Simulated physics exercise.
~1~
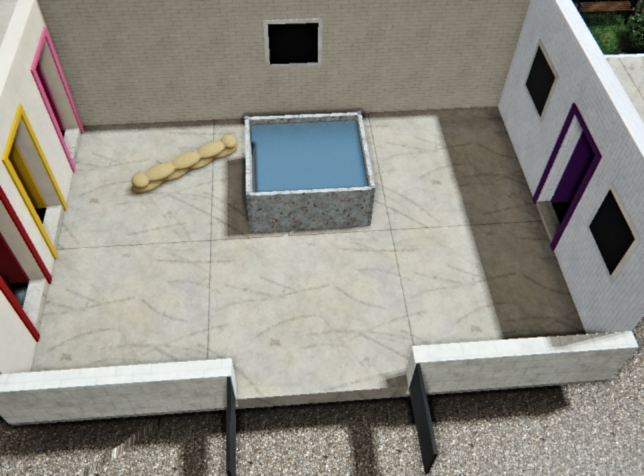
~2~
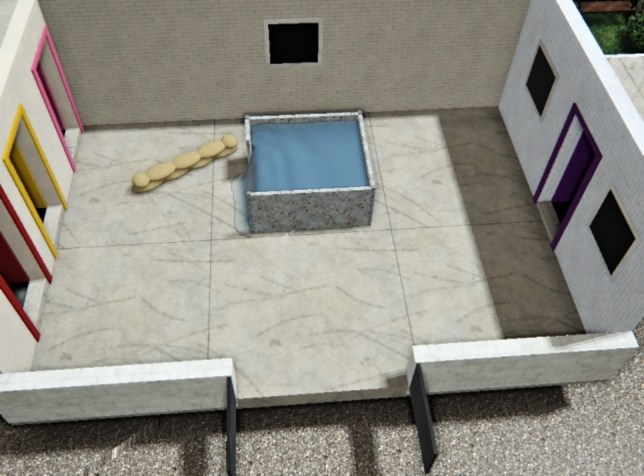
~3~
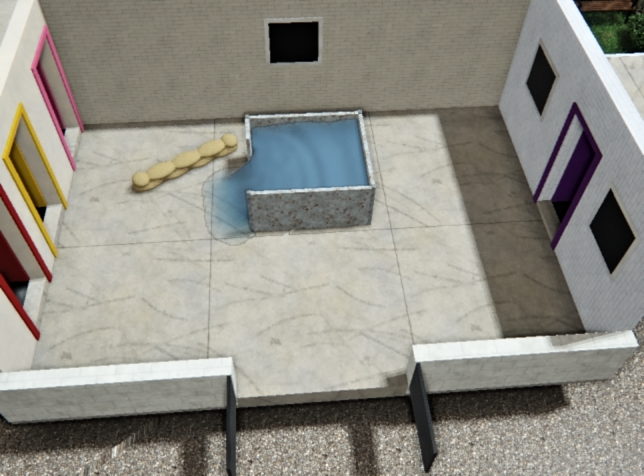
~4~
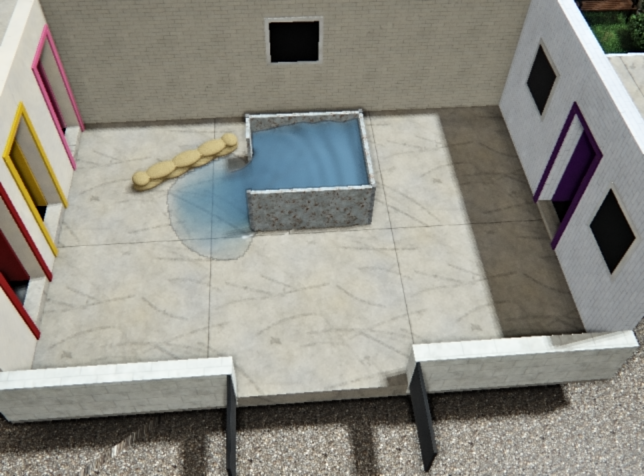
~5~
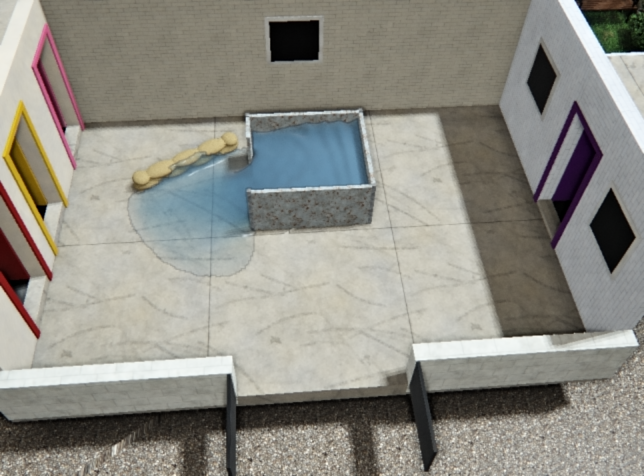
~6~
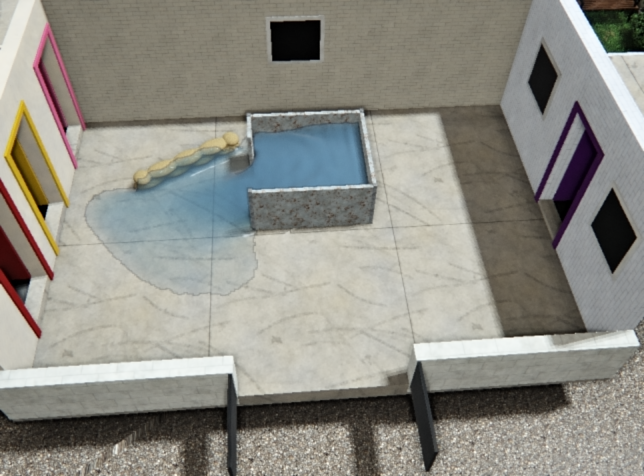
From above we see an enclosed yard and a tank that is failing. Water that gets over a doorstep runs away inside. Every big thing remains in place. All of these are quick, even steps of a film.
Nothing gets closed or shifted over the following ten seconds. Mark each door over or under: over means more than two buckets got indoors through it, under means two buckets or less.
Yellow door - over, purple door - under, red door - over, pink door - under.
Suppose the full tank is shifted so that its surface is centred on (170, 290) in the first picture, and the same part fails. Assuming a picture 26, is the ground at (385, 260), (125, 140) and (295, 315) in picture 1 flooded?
In the order asked: Not reached, reached by the flood, not reached.
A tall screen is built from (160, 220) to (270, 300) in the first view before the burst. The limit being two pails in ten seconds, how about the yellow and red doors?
As I see it, the yellow door exceeds the limit but the red door falls short.
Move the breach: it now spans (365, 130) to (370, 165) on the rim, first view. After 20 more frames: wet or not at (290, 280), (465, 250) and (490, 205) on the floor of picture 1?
Taken in turn they're unwetted, swamped and swamped.
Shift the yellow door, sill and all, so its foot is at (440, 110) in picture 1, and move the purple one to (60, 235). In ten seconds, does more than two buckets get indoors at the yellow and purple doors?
My reading: Yellow stays within the limit, purple exceeds the limit.
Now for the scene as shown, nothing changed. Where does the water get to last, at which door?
My answer: The door marked purple.
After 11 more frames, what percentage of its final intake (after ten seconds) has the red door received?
Around 30 in a hundred.
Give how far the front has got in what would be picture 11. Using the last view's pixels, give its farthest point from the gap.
At about (42, 326).
A moment on, water covers 25 % of the floor; the yellow door over two buckets in, the purple door not reached, the red door wet at the sill, nothing in, the pink door not reached.
Next, water covers 35 % of the floor; the yellow door far over two buckets in, the purple door not reached, the red door over two buckets in, the pink door wet at the sill, nothing in.
Then, water covers 40 % of the floor; the yellow door far over two buckets in, the purple door not reached, the red door over two buckets in, the pink door wet at the sill, nothing in.
Later, water covers 75 % of the floor; the yellow door far over two buckets in, the purple door not reached, the red door over two buckets in, the pink door wet at the sill, nothing in.
In the end, water covers 95 % of the floor; the yellow door far over two buckets in, the purple door under two buckets in, the red door over two buckets in, the pink door wet at the sill, nothing in.
